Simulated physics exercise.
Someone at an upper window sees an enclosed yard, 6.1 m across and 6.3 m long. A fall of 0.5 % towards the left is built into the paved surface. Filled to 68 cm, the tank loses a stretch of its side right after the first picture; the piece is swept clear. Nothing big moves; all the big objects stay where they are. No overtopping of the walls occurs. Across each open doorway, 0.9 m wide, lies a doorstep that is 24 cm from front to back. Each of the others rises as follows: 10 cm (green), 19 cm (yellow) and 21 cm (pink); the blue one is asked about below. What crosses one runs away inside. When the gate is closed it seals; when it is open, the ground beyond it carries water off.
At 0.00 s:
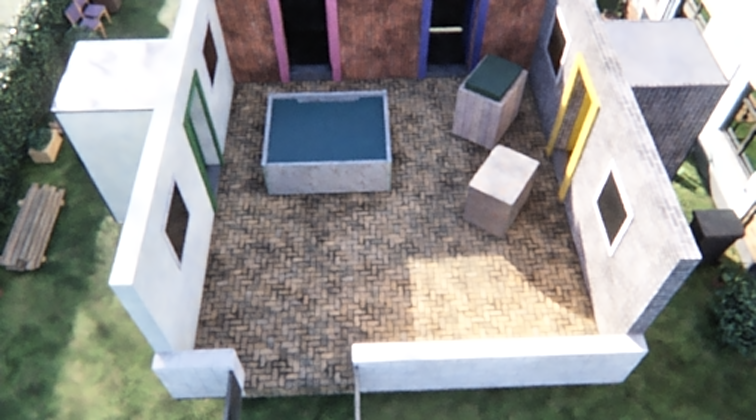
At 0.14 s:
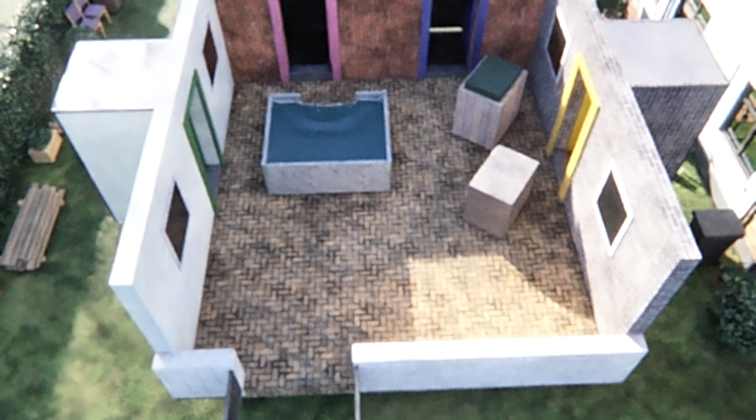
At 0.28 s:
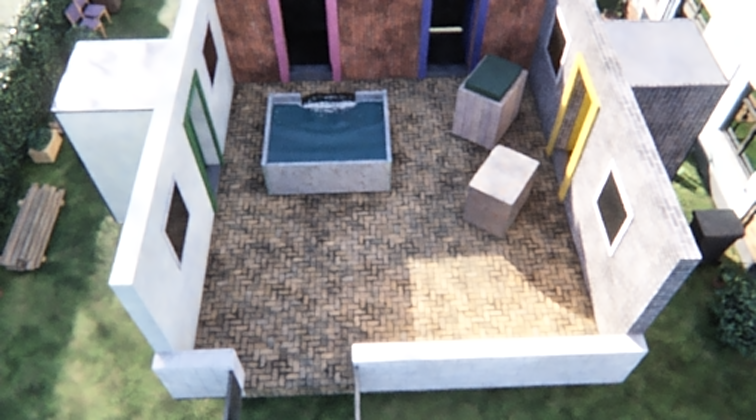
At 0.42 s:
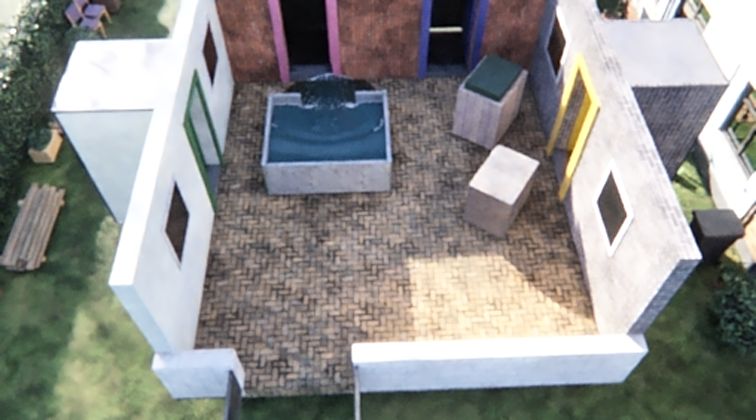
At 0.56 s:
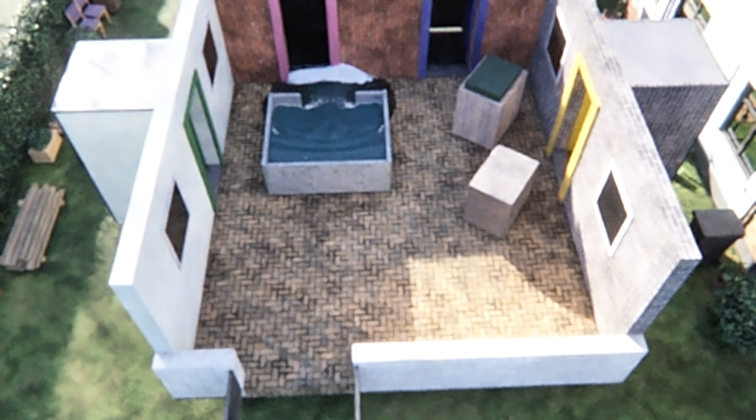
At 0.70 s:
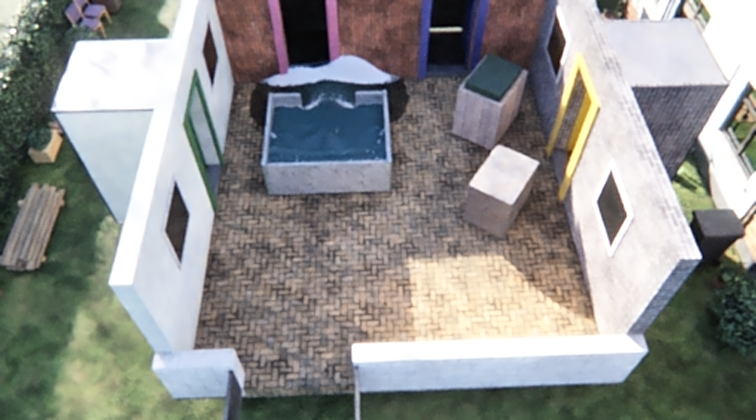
Water in the big open tank dipped at a gap in its far side, then poured out behind it and spread along the brick wall to both sides, below the pink-framed doorway in the yard.
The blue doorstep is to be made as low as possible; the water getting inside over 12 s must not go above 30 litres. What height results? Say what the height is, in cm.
It would have to be roughly 6 cm high.
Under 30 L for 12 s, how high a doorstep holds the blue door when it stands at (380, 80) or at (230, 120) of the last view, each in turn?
Around 21 and 15 cm respectively.
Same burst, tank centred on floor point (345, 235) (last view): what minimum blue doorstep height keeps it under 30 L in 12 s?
In this case, 10.0 cm or so.
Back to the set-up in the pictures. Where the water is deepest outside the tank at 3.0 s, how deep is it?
About 28 cm.
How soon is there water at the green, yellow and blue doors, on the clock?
Arrives: Green 2.2 s / yellow 2.8 s / blue 1.1 s.
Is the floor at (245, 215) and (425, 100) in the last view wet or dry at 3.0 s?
Note: Point one reached; point two reached.
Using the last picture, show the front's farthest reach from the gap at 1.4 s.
In the last picture, around (479, 81).
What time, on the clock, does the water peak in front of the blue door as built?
The depth peaks at about 8.5 seconds.
After 1.4 s water covers 15 % of the floor, deepest (44 cm) near (339, 85); 8 cm at the blue door, 0 litres in over its 12 cm doorstep.
After 3.0 s water covers 35 % of the floor, deepest (28 cm) near (331, 85); 6 cm at the blue door, 0 litres in over its 12 cm doorstep.
After 12.0 s water covers 95 % of the floor, deepest (8 cm) near (198, 329); 6 cm at the blue door, 0 litres in over its 12 cm doorstep.
At the blue door as built, the water arrived by 1.1 s and peaked near 10 cm at 8.4 s.
With a doorstep of 4.5 cm, 51 litres would have come in within the 12 s; with 6.5 cm, 21 litres. So under 30 litres takes about 6 cm.
